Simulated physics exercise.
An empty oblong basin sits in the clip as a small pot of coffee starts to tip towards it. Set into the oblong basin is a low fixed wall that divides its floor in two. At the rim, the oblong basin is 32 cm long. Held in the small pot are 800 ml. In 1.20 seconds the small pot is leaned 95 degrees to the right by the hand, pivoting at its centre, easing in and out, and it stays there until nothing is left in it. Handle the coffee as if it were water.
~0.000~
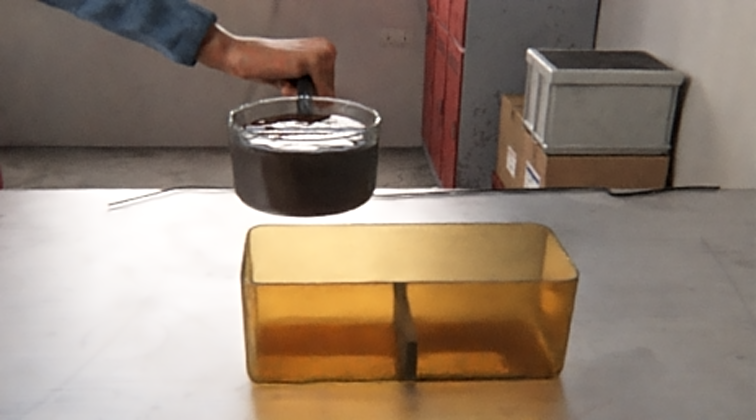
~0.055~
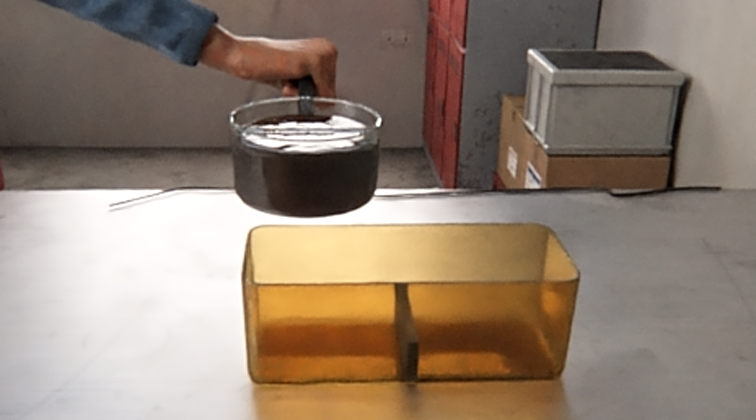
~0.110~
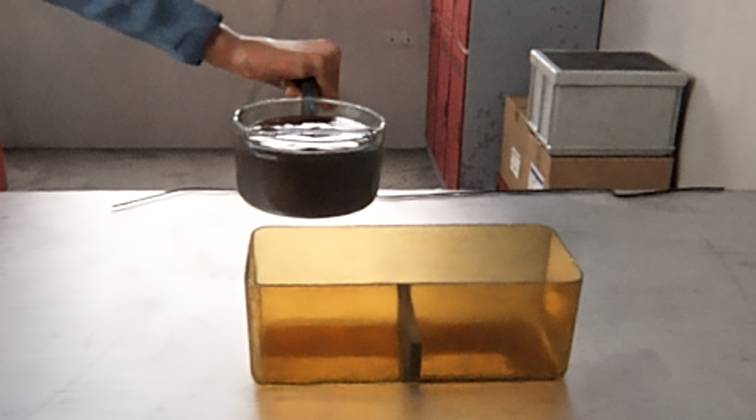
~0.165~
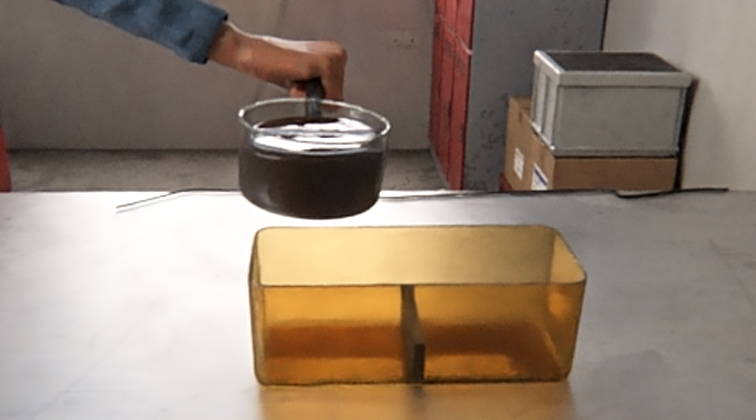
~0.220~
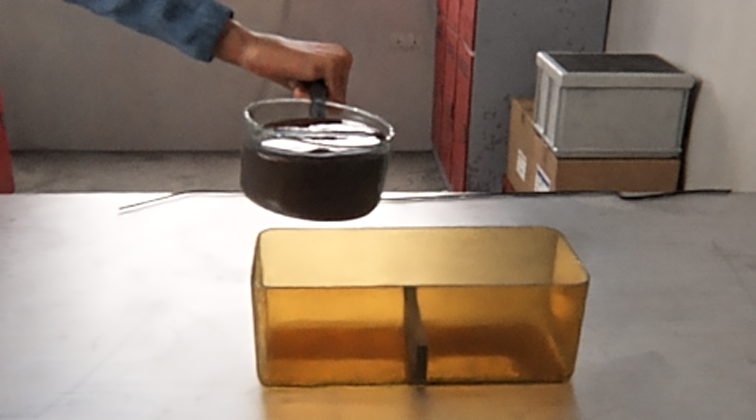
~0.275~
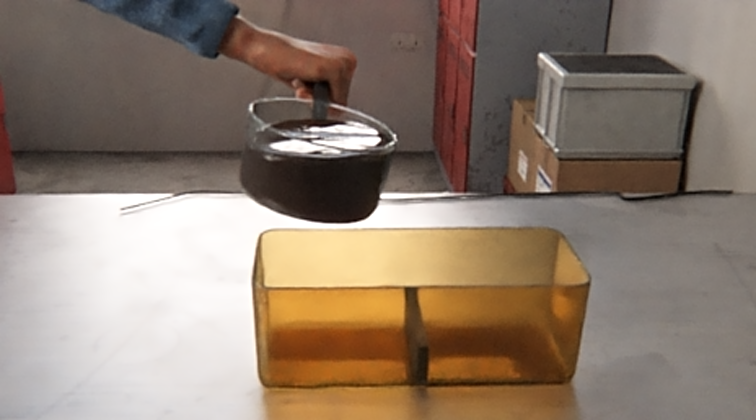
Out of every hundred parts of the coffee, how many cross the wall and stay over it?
About 74 in every hundred.
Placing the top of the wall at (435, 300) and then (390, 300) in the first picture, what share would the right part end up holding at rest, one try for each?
One try each: Around 45 percent and then around 85 percent.
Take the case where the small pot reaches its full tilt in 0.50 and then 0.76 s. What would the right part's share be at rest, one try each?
Near 65 in a hundred on the first go and near 70 in a hundred on the second.
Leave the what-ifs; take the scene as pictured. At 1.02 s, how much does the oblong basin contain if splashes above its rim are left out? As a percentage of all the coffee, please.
That comes to about 76 percent.
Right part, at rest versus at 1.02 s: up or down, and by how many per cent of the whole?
Looks like it went upward, around 6 per cent.
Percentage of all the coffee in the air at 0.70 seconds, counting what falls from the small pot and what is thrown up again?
Share: Roughly 24 per cent.
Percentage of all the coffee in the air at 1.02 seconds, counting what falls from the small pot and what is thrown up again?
Close to 7 per cent.
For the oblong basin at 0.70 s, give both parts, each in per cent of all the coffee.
Near 1 on the left, 10 on the right.
After 0.70 s the tilt is 60° and 65 per cent is still to pour, 1 is left of the wall and 11 right of it.
After 1.02 s the tilt is 90° and 17 per cent is still to pour, 8 is left of the wall and 67 right of it.
After 1.34 s the tilt is 95° and 3 per cent is still to pour, 21 is left of the wall and 75 right of it.
After 1.70 s the tilt is 95° and 1 per cent is still to pour, 25 is left of the wall and 74 right of it.
In the end 26 per cent lies left of the wall, 74 right of it and 0 outside.
